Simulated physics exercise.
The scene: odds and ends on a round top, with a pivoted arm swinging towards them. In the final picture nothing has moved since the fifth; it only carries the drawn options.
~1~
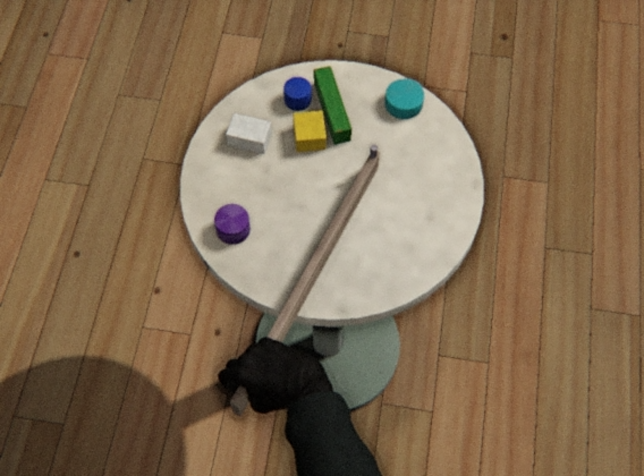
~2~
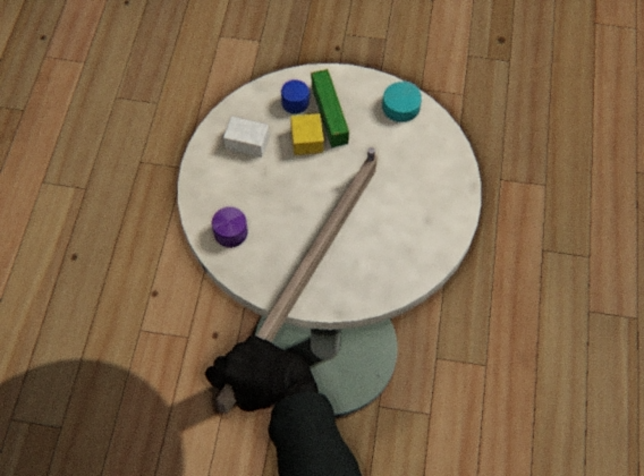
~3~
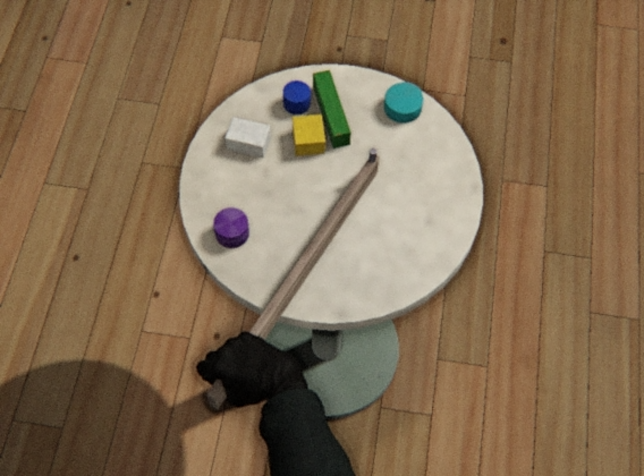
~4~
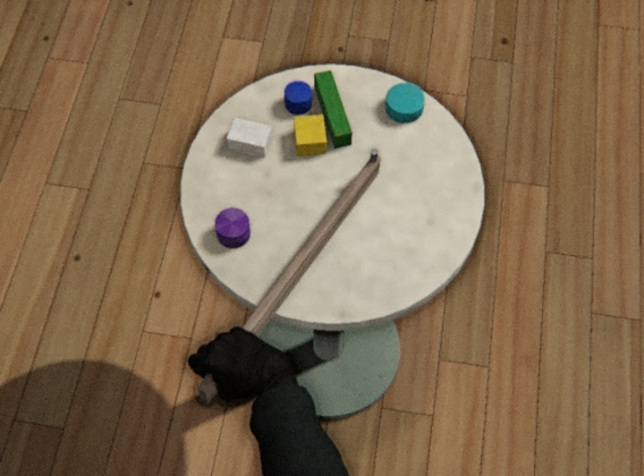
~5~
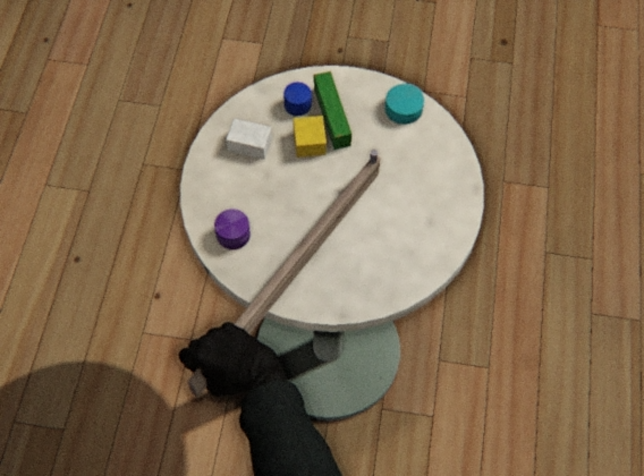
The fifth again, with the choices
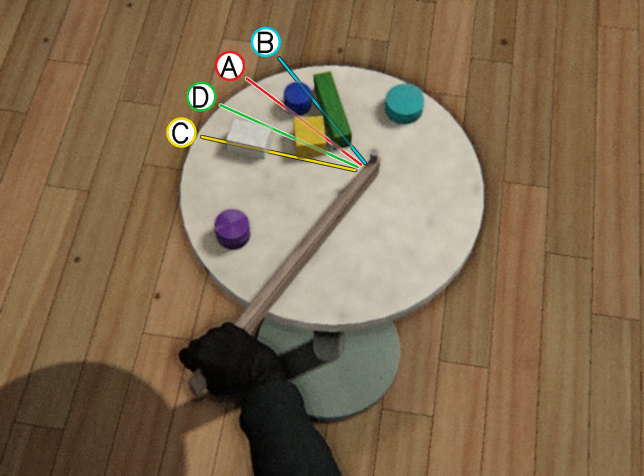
The footage shows a black-gloved hand gripping a long rod across a round pale tabletop, gradually shifting its near end left while the far tip stays nearly in place; the small coloured blocks and tins remain still.
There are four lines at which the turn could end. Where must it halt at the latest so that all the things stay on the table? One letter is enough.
It can go as far as C.
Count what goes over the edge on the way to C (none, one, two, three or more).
The count is none.
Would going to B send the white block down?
No.
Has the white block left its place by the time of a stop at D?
Yes.
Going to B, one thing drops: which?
The purple tin.
On the marked copy, A at (303, 121); B at (320, 109); C at (278, 153); D at (288, 136).
With C. Early on, arm (287, 201); purple tin (226, 220); turquoise tin (405, 104).
Further on, arm (276, 166); purple tin (207, 164); turquoise tin (405, 104).
At the end, arm (280, 141); purple tin (211, 119); white block (252, 131); nothing has fallen.
As for the rest, A drops the purple tin; B drops the purple tin; D drops the purple tin.
